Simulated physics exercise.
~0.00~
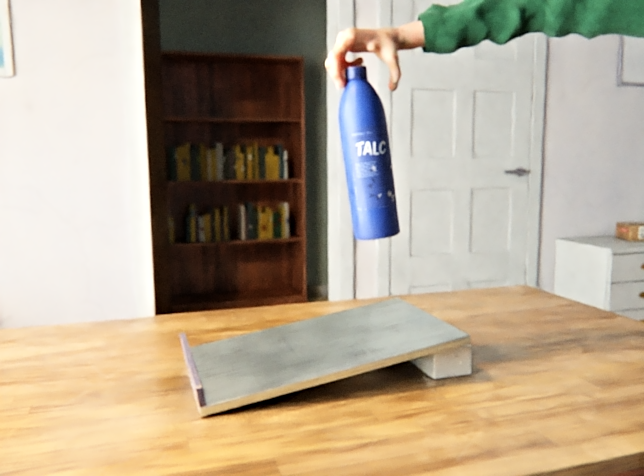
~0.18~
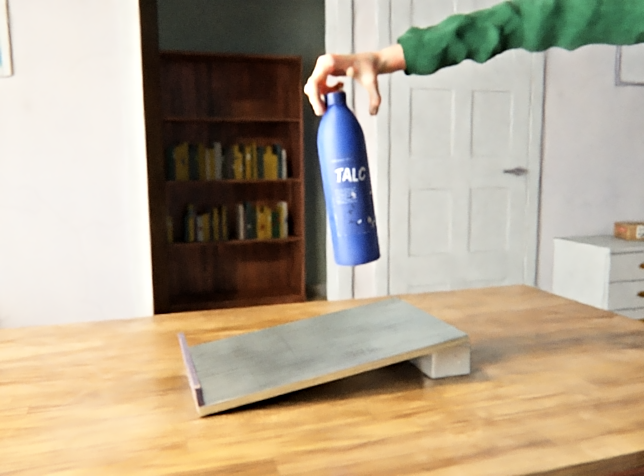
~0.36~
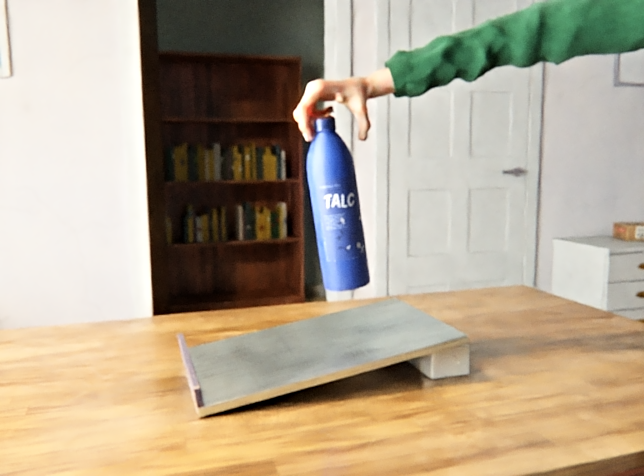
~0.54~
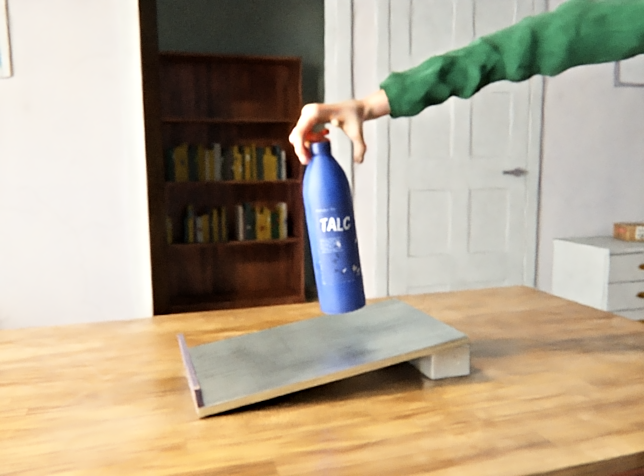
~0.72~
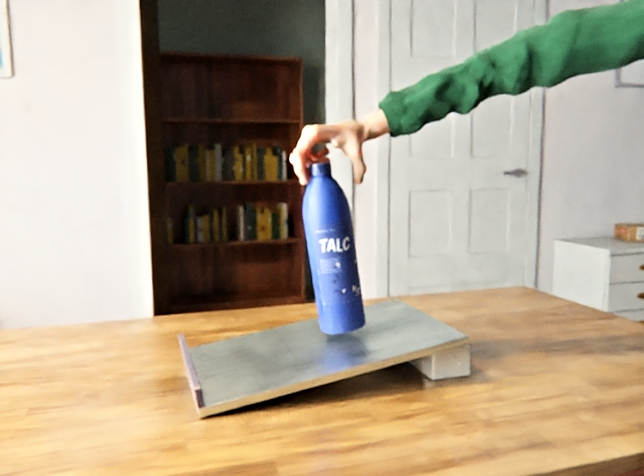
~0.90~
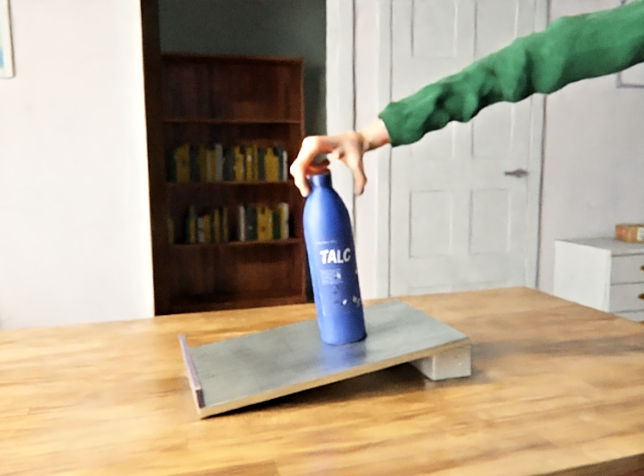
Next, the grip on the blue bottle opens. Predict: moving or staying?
Staying.
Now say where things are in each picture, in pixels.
Coming down; blue bottle (366, 153), in the first picture.
Coming down; blue bottle (347, 179), in the second picture.
Coming down; blue bottle (336, 204), in the third picture.
Coming down; blue bottle (332, 227), in the fourth picture.
Coming down; blue bottle (332, 246), in the fifth picture.
Set down, still held; blue bottle (332, 257), in the sixth picture.
After 1.10 s, no change.
After 1.40 s, blue bottle resting near (332, 258).
In the end (1.9 s), it is unmoved. At the end, from the last picture's camera, blue bottle near (332, 258). The blue bottle remains at rest.
